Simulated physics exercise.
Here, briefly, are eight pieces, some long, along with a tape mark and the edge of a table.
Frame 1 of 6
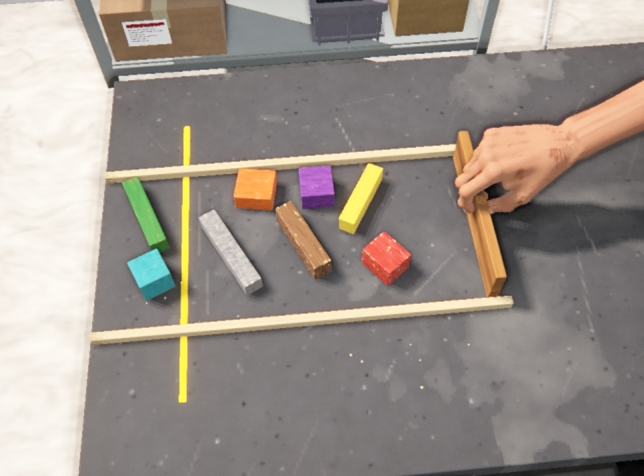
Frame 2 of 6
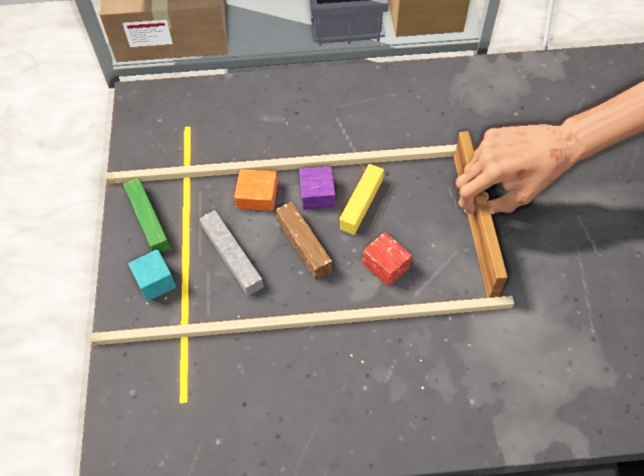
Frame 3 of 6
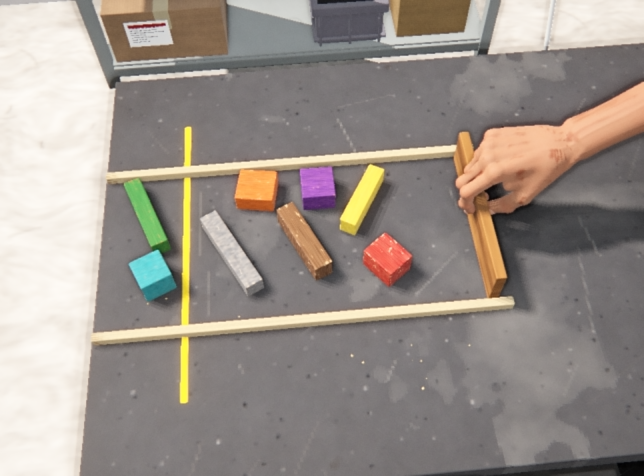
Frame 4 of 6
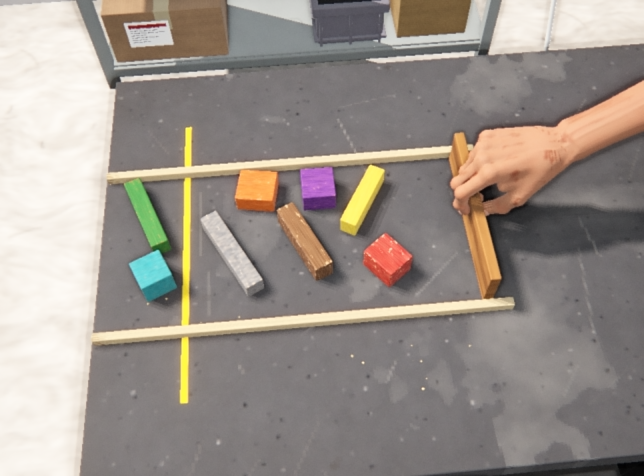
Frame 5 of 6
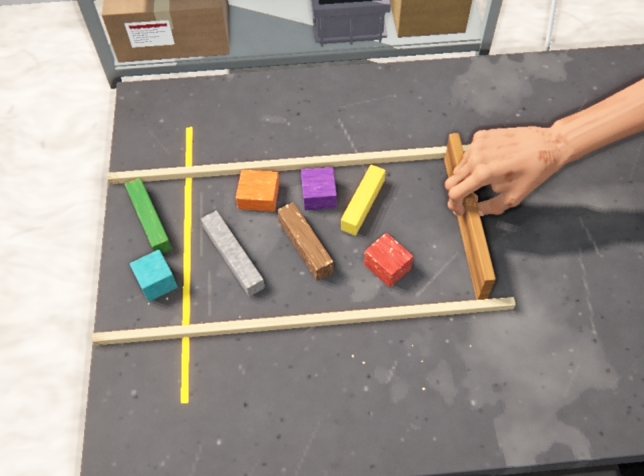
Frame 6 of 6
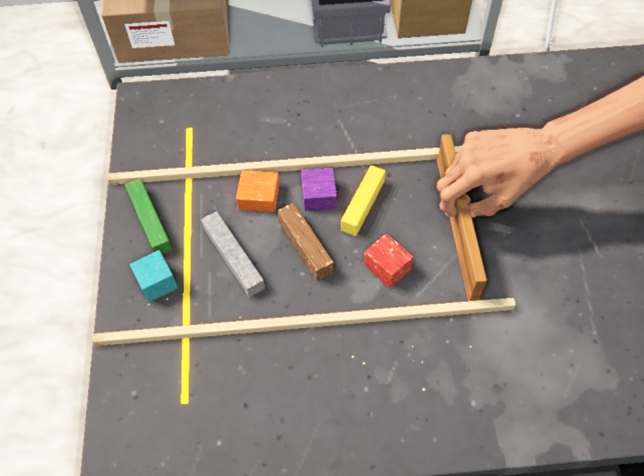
A hand slides a wooden board slightly left while the colored blocks stay still.
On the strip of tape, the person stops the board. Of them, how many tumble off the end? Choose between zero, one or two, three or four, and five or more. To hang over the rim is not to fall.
The count is one or two.
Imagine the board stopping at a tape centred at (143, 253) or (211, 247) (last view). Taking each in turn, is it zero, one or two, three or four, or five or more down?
Going one tape after another, I'd say either three or four for the first and no fall at all for the second.
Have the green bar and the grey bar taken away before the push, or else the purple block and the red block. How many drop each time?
The count is 0 in one try and 0 in the other, in that order.
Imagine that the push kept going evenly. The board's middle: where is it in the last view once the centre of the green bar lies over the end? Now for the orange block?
The middle is at (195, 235) when it's the green bar, and at (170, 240) when it's the orange block.
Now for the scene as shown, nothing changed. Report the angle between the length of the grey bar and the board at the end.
Roughly 0 degrees.
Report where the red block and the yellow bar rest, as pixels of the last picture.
Red block: About (170, 270); yellow bar: About (179, 216).
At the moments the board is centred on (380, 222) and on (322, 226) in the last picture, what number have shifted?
The first count is 2, and then it's 5.
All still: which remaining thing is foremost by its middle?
The turquoise block is the one.
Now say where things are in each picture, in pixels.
The first picture shows green bar (146, 215); turquoise block (152, 275); grey bar (230, 252); board (477, 212); tape (185, 248).
The second picture shows turquoise block (153, 275); orange block (257, 190).
The third picture shows grey bar (231, 252); red block (387, 260).
The fourth picture shows green bar (147, 216); board (473, 213).
The fifth picture shows turquoise block (154, 276); purple block (319, 189).
The sixth picture shows green bar (148, 217); turquoise block (154, 276); grey bar (232, 253); board (459, 215); tape (187, 249).
A little later, none off yet; green bar at rest near (148, 217); turquoise block at rest near (154, 276); grey bar at rest near (232, 253).
Next, none off yet; green bar at rest near (148, 217); turquoise block at rest near (154, 276); grey bar shifted a little near (210, 258).
When it is over, the number that fall off is one or two; down, green bar.
